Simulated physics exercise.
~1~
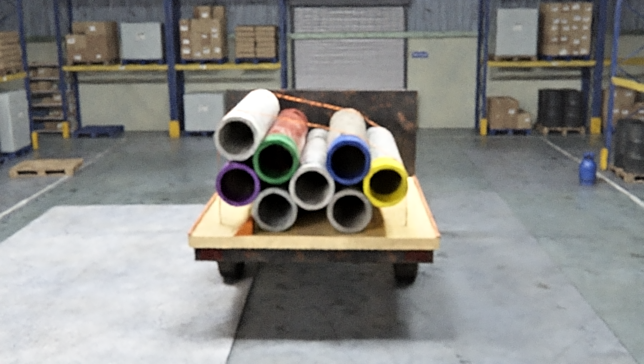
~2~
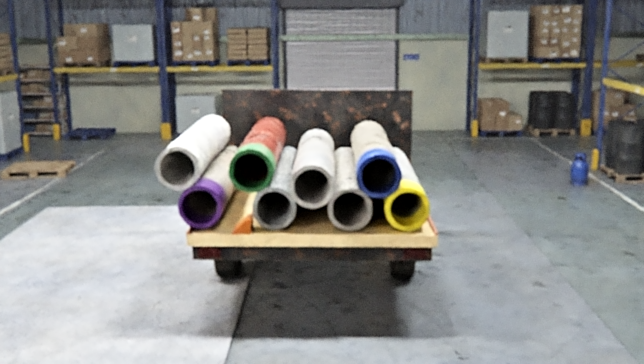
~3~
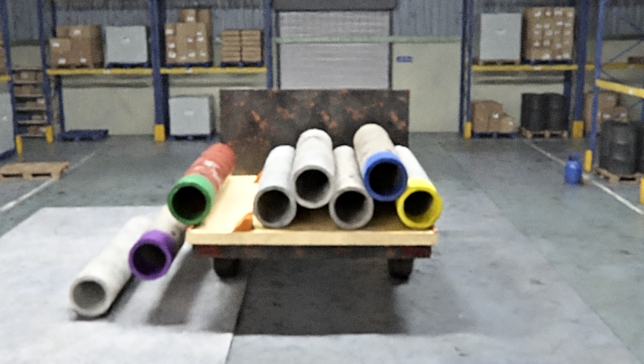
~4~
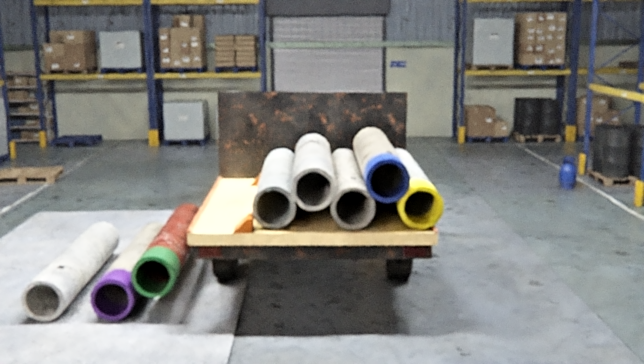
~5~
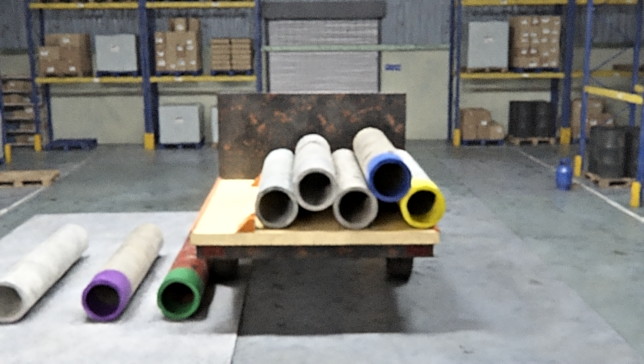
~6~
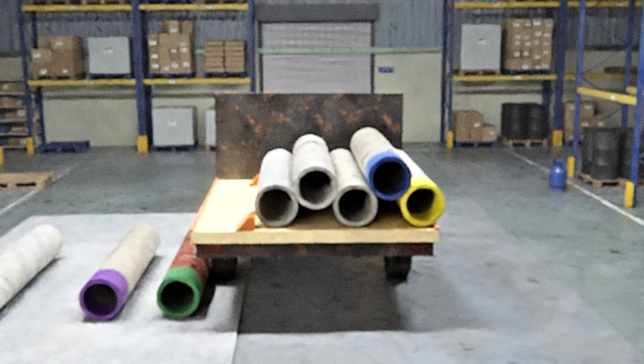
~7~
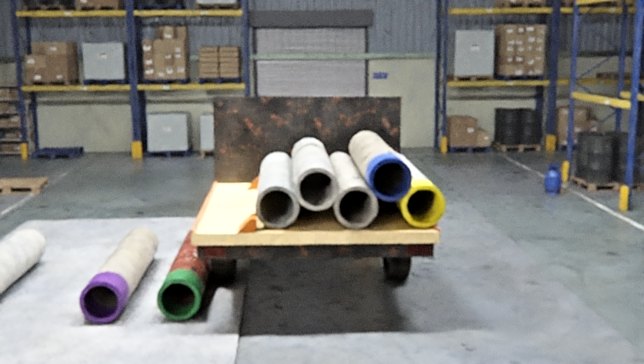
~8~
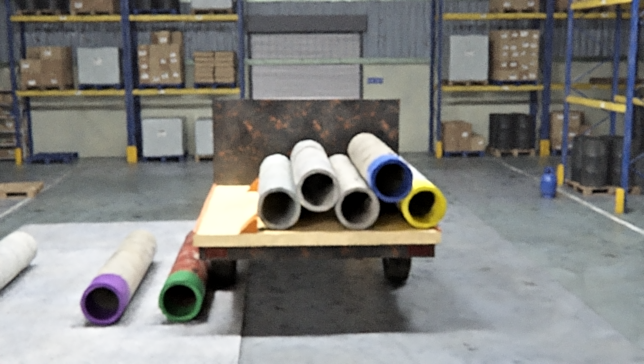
A flat trailer stands in a warehouse, seen from behind, with shelves of boxes beyond and a stack of eight hollow pipes on its deck, some with purple, green, blue or yellow ends. The stack spreads apart, the purple and green pipes shifting left and the blue and yellow ones right. A plain grey pipe and the purple one drop off the left side, and the green one follows. The grey pipe rolls farther left across the floor as the view drifts slightly sideways. Finally, purple and green lie still on the ground, while blue, yellow and three grey pipes remain aboard.
